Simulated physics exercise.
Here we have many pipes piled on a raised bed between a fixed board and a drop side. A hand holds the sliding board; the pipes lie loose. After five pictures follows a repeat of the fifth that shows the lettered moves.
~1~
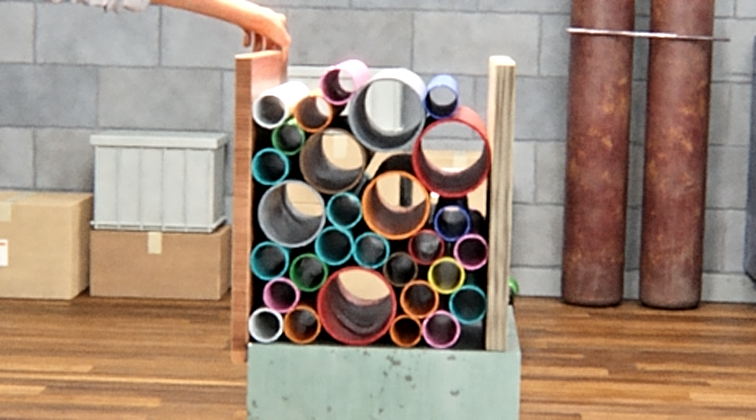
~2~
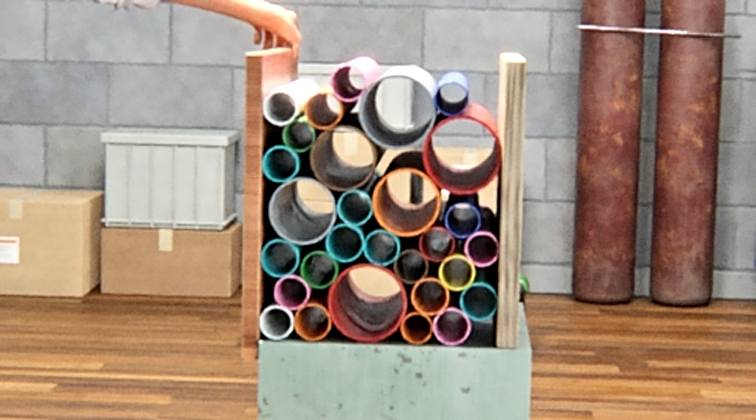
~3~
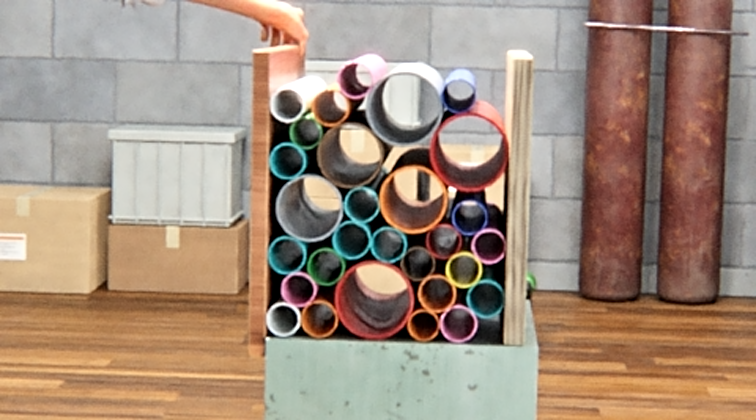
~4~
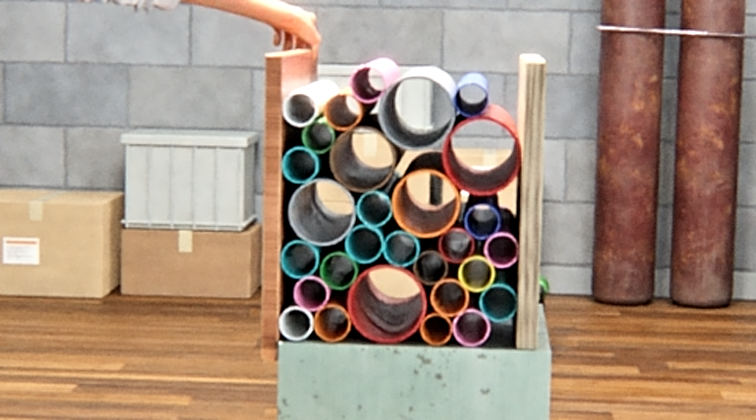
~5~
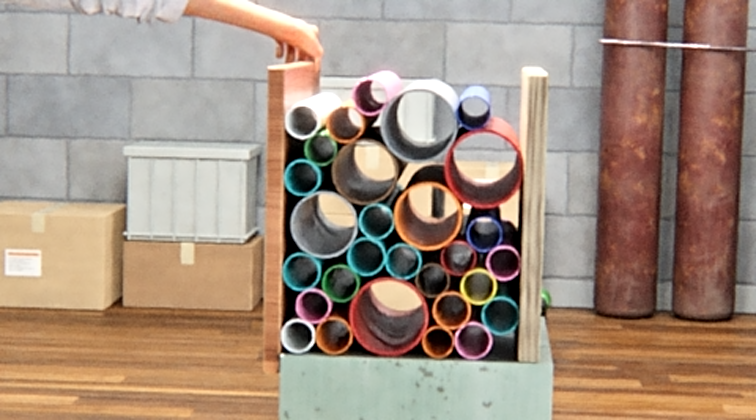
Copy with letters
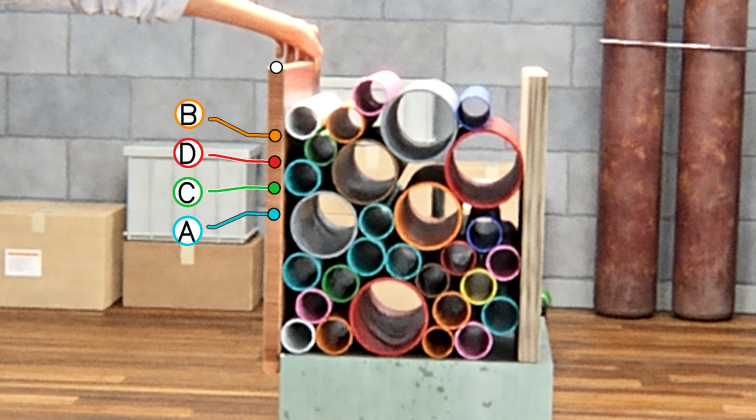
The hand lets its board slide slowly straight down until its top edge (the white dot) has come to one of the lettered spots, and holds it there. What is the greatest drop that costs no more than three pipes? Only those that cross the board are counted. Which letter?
Lower it to C and no more.
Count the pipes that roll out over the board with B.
At B the number is none.
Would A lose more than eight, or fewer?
It loses fewer than eight.
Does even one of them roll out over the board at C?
At C: Yes.
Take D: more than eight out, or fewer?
Fewer than eight.
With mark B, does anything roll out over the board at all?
At B: No.
On the copy, A at (274, 214); B at (275, 136); C at (274, 188); D at (275, 162); the white dot at (276, 67).
On C. First, top of the board (285, 124).
Then, top of the board (284, 186).
Finally, top of the board (284, 188), one out over the board.
By contrast, A more than three out over the board; B none out over the board; D none out over the board.
